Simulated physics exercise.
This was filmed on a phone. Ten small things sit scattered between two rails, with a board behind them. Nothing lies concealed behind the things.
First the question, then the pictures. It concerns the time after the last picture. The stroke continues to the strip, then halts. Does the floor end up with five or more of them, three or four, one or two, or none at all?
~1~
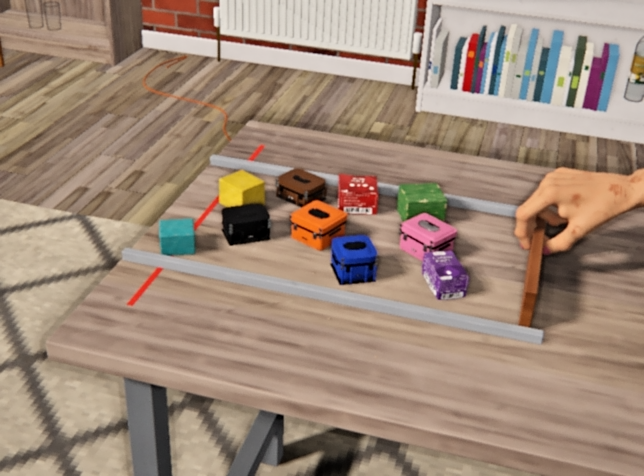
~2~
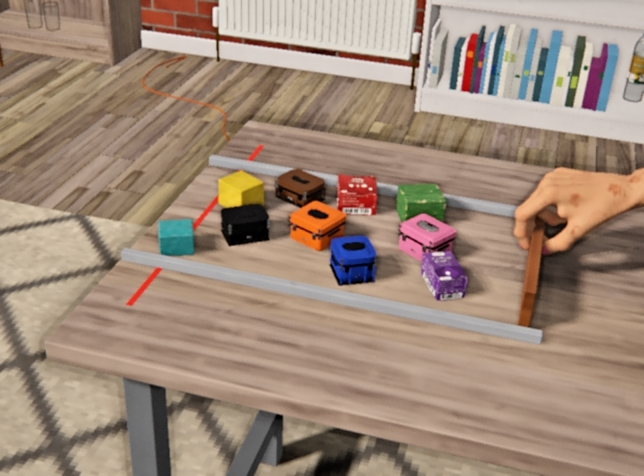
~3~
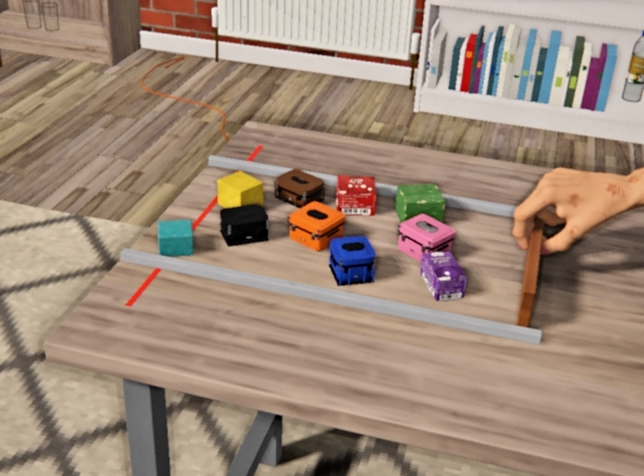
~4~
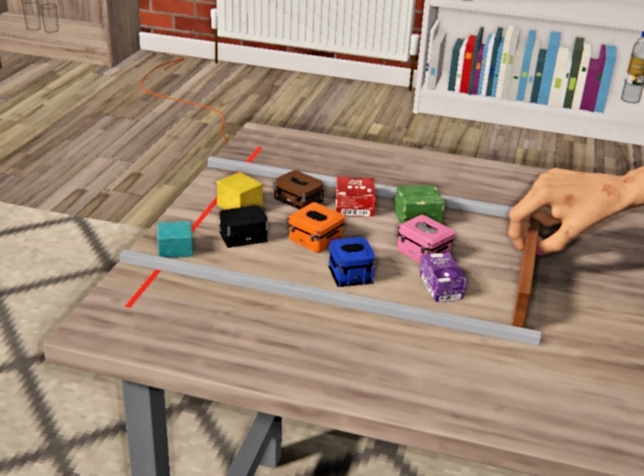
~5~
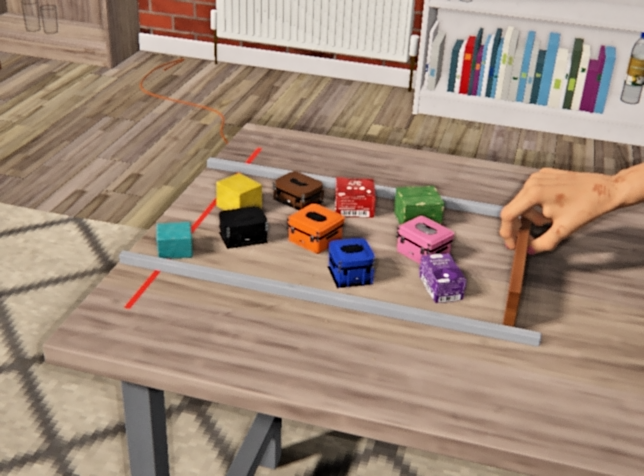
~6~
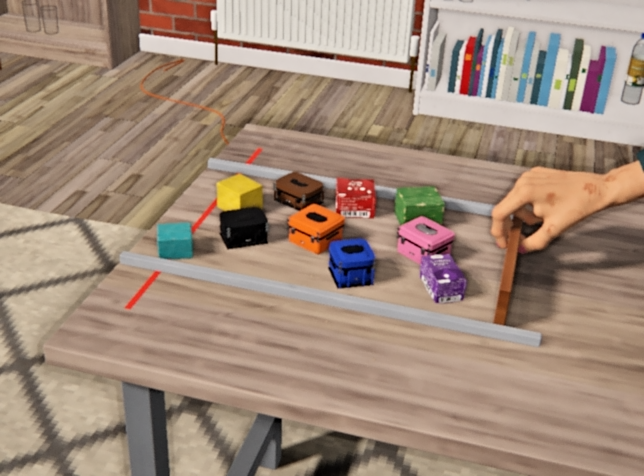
Okay, so the number that tips off the end comes to at least five, I'd say.
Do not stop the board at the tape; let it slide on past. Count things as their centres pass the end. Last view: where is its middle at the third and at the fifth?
At (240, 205) for the third, at (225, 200) for the fifth.
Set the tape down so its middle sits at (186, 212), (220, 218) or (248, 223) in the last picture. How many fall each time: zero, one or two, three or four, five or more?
Lab note - count per position: Five or more; five or more; one or two.
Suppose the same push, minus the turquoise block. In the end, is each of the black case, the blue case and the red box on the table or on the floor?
Black case: Over the edge. Blue case: Over the edge. Red box: Over the edge.
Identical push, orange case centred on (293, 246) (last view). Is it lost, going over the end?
The orange case would be down.
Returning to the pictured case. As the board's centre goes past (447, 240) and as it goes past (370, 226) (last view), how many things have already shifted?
That makes 2 at the first spot and 7 at the second.
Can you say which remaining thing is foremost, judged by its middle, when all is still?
Looks like the yellow block to me.
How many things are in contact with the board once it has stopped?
3 of them.
Soon after, none off yet; turquoise block at rest near (175, 241); yellow block at rest near (240, 196); black case at rest near (243, 228).
Then, none off yet; turquoise block at rest near (169, 241); yellow block moved a little near (223, 192); black case moved about its own width near (180, 215).
At rest, the number that fall off is five or more; fallen, blue case, red box, orange case, brown case, black case and turquoise block.
